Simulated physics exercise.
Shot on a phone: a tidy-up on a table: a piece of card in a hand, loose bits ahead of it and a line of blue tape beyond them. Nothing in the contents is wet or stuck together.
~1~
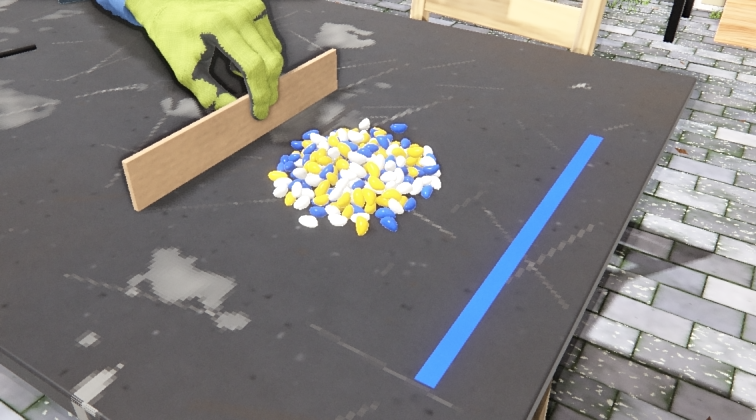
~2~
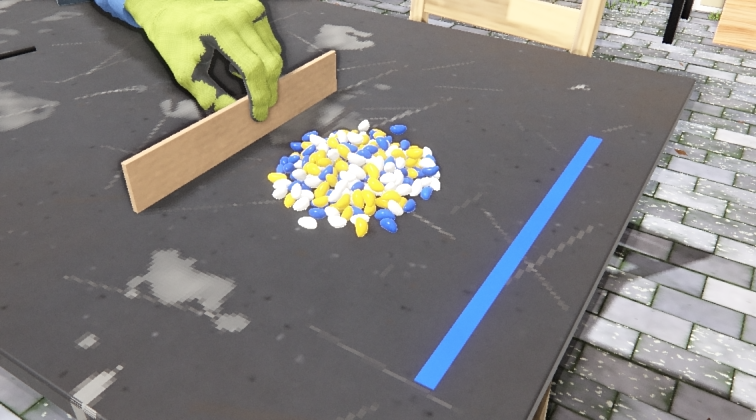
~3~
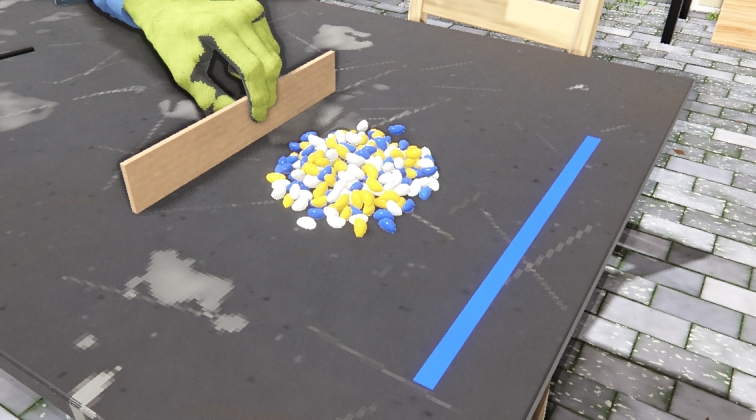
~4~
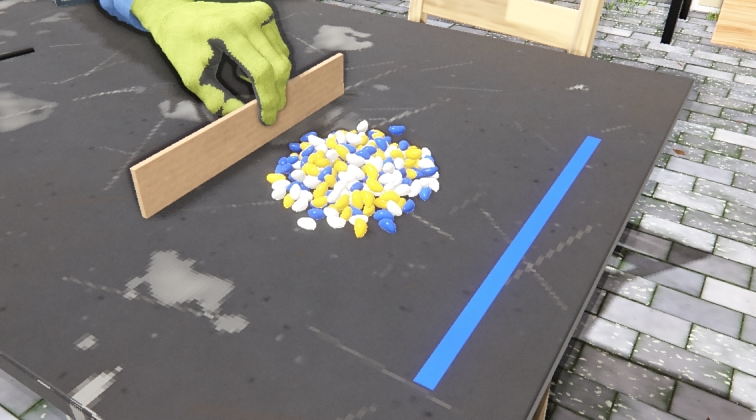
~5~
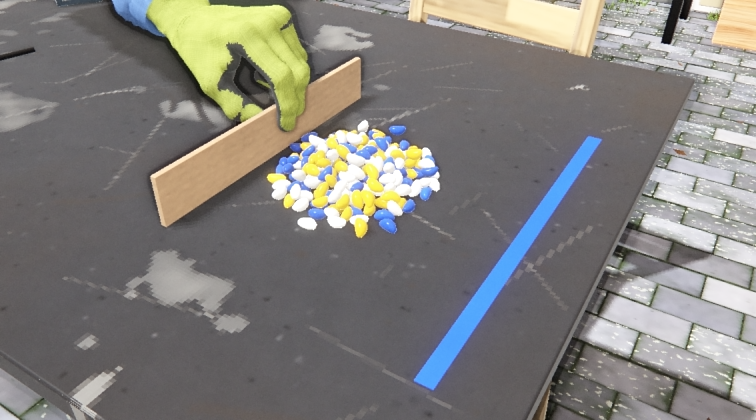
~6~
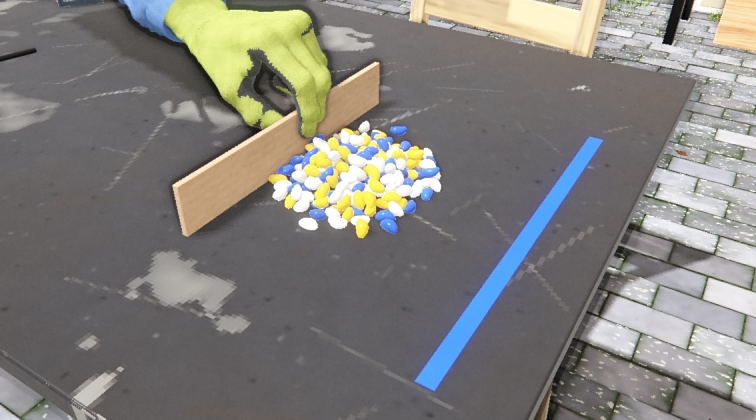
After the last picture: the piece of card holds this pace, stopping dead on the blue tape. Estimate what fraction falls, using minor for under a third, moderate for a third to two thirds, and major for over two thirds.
The fraction that disappears over the end is going to be in the middle band of a third to two thirds.
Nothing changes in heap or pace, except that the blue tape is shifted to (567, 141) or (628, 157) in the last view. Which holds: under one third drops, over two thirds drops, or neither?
The first position gives below one third, the second gives beyond two thirds.
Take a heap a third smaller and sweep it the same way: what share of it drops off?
Close to 40 per cent of the heap.
Just after the last frame, piece of card still moving, near (412, 149); heap all on the table, its front near (529, 225).
A moment on, piece of card stopped at the blue tape; heap roughly a third over the edge.
Further on, piece of card stopped at the blue tape; heap roughly half over the edge.
When it is over, piece of card stopped at the blue tape; heap roughly half over the edge.
